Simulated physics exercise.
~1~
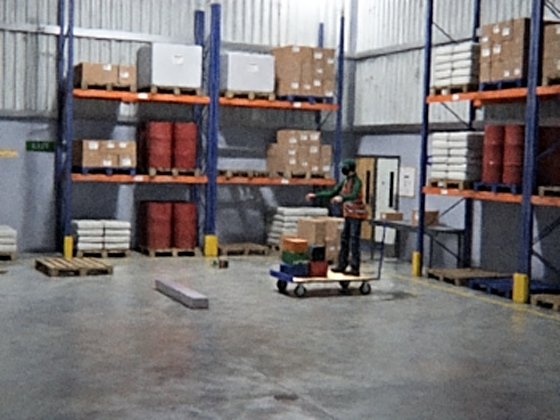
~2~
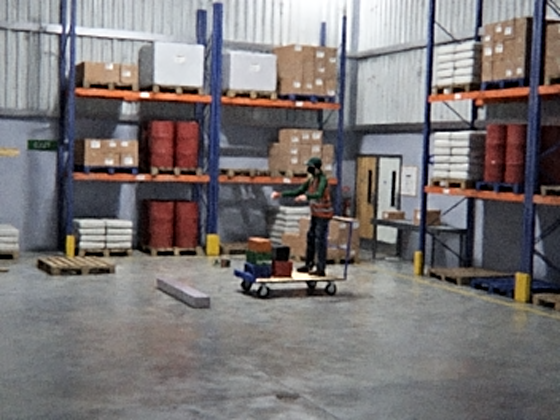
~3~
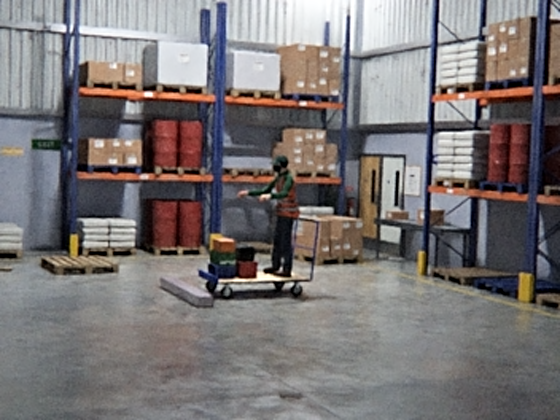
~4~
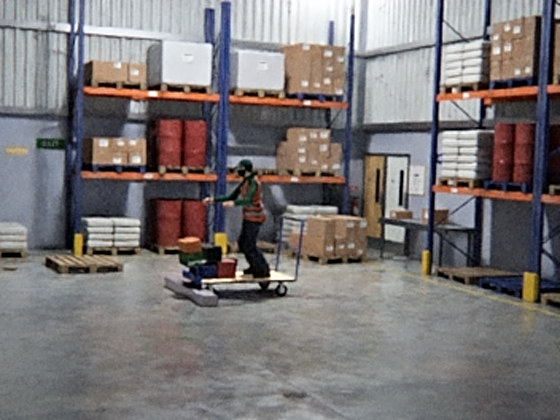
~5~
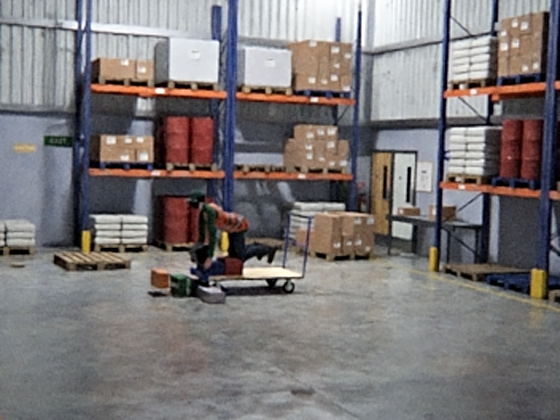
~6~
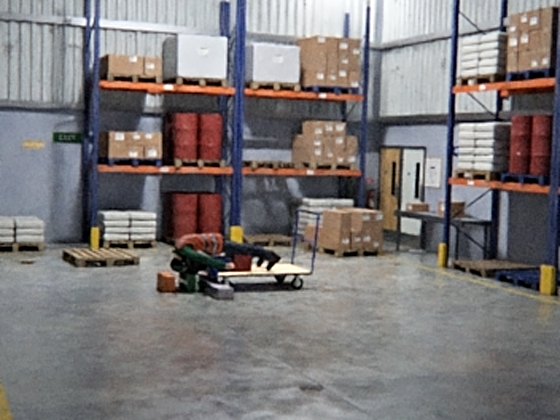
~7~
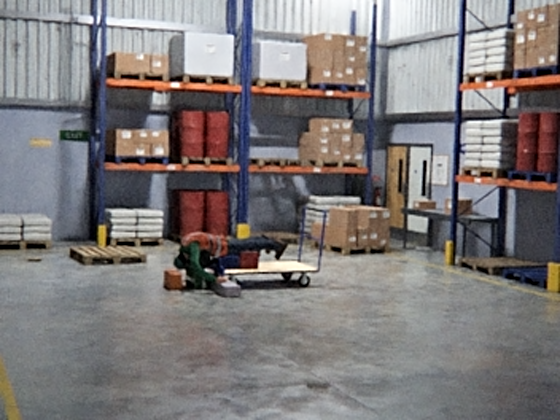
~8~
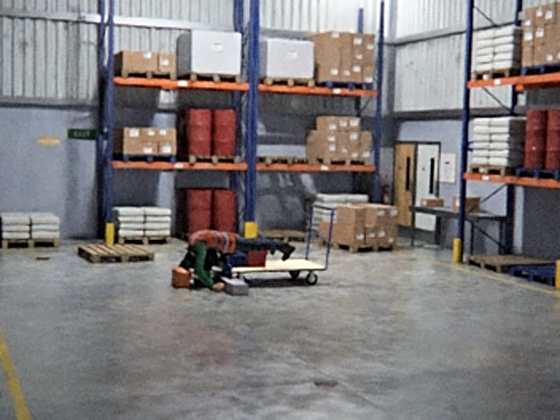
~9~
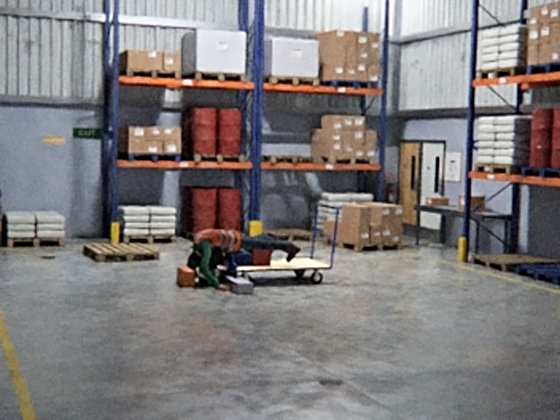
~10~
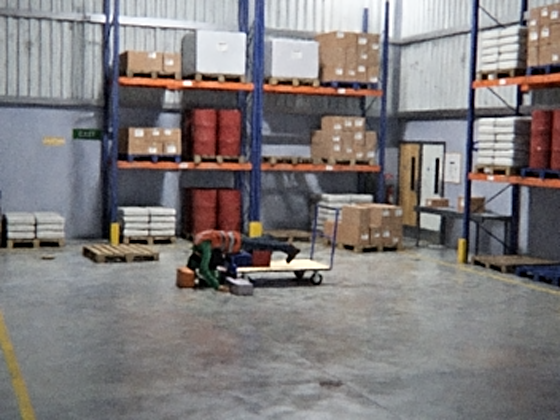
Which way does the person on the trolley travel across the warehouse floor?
The person travels to the left, riding the trolley until it reaches the block on the floor.
